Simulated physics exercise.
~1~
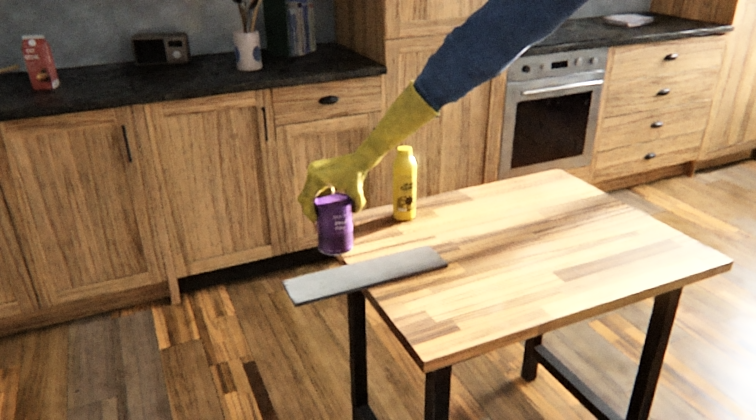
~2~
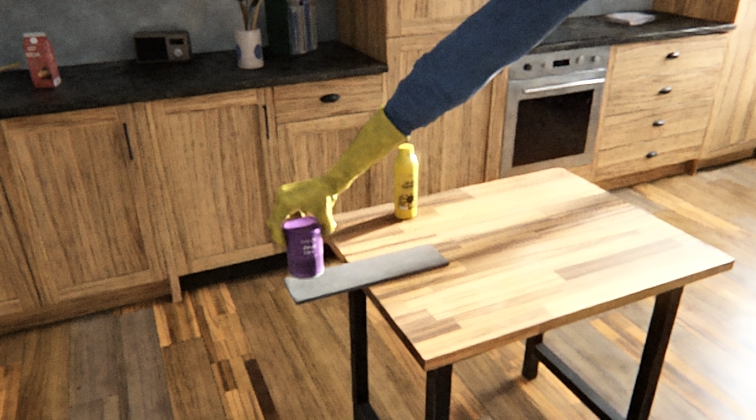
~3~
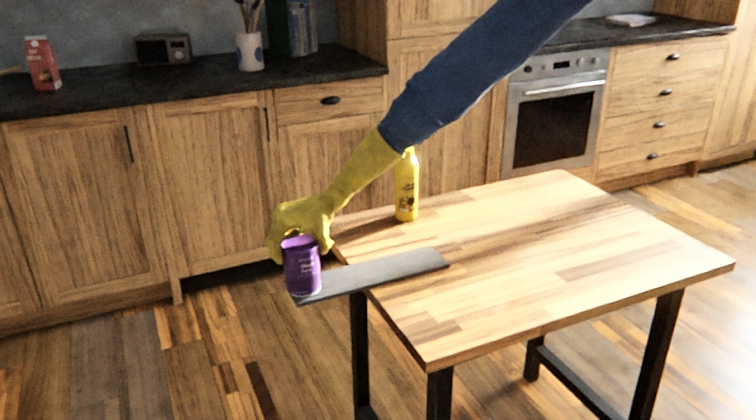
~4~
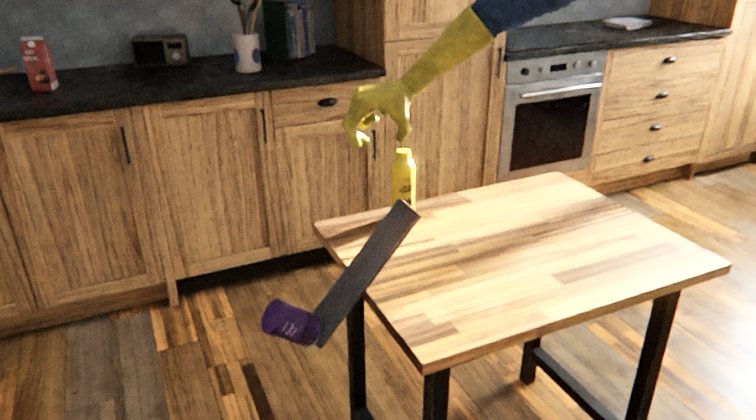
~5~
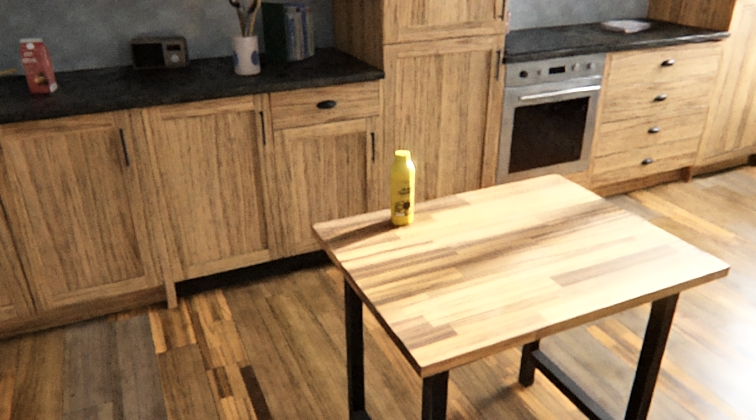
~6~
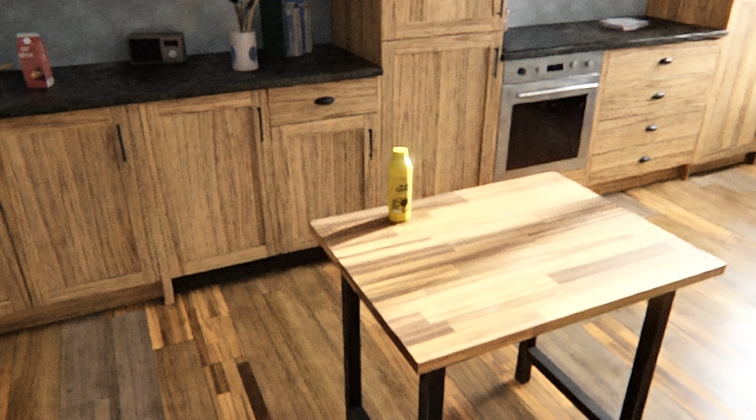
Purple tin set by a gloved hand on a grey board's overhanging end, tipping both off the table as a yellow bottle stays.
